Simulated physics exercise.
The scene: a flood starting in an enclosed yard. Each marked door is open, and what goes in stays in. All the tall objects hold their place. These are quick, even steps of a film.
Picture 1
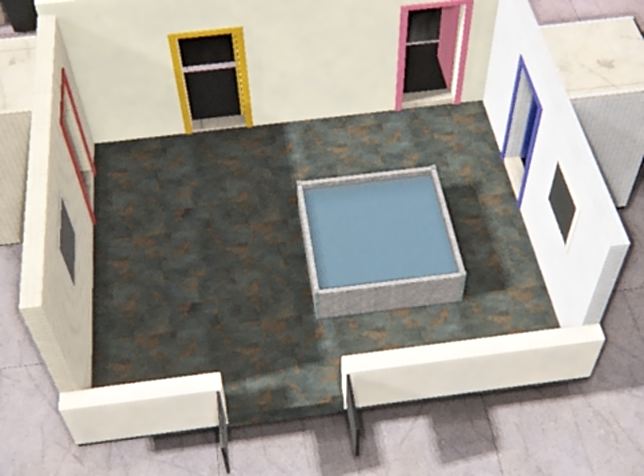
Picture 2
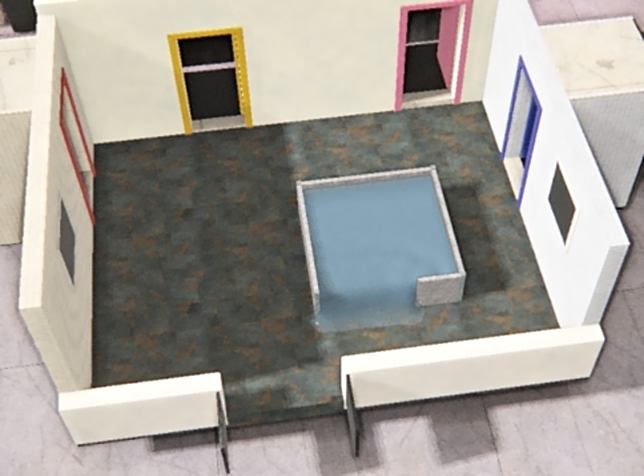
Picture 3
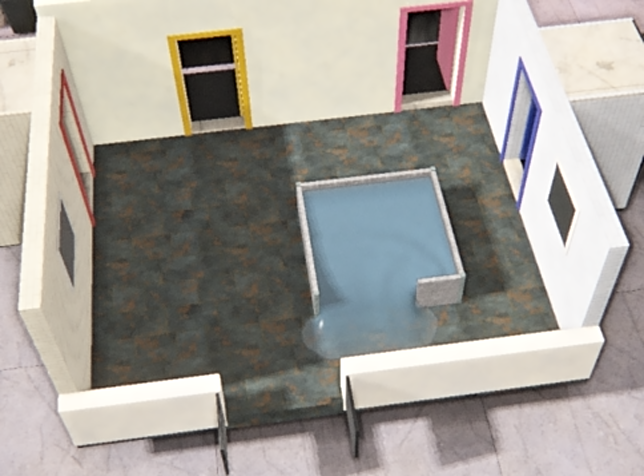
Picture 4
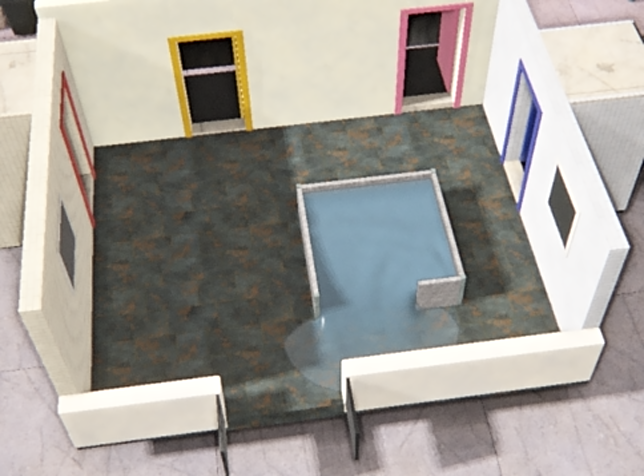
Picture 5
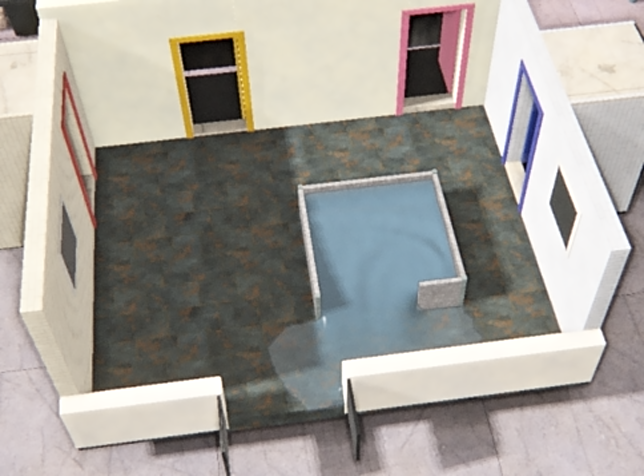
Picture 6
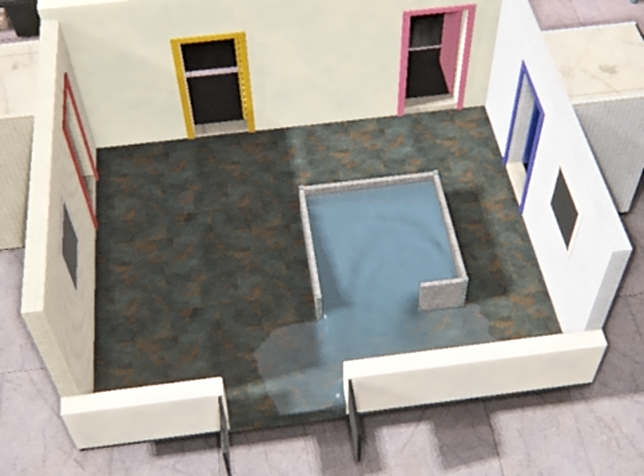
Water pours through a gap in the square tank's front wall and spreads across the dark floor.
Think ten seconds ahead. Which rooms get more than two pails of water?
In the end: The red door holds within the limit; the yellow door holds within the limit; the pink door holds within the limit; the blue door holds within the limit.
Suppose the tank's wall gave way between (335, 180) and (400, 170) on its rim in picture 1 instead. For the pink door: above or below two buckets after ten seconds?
The pink one floods.
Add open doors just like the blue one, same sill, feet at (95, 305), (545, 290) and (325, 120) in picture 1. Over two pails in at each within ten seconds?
As listed: Is under, is over, holds.
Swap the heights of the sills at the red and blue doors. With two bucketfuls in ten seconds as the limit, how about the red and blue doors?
Red door is under; blue door holds.
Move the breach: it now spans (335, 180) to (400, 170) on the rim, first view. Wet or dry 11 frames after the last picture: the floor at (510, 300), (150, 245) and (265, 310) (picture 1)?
As listed: Free of water, free of water, not flooded.
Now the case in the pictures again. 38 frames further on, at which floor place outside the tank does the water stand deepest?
Around (472, 116).
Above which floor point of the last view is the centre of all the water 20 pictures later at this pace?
At about (381, 296).
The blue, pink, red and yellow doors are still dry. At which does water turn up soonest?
First comes the door marked blue.
A moment on, water covers 15 % of the floor; the red door not reached, the yellow door not reached, the pink door not reached, the blue door not reached.
Next, water covers 25 % of the floor; the red door not reached, the yellow door not reached, the pink door not reached, the blue door not reached.
Then, water covers 40 % of the floor; the red door not reached, the yellow door not reached, the pink door not reached, the blue door wet at the sill, nothing in.
Later, water covers 70 % of the floor; the red door wet at the sill, nothing in, the yellow door wet at the sill, nothing in, the pink door under two buckets in, the blue door wet at the sill, nothing in.
In the end, water covers 95 % of the floor; the red door wet at the sill, nothing in, the yellow door under two buckets in, the pink door under two buckets in, the blue door wet at the sill, nothing in.
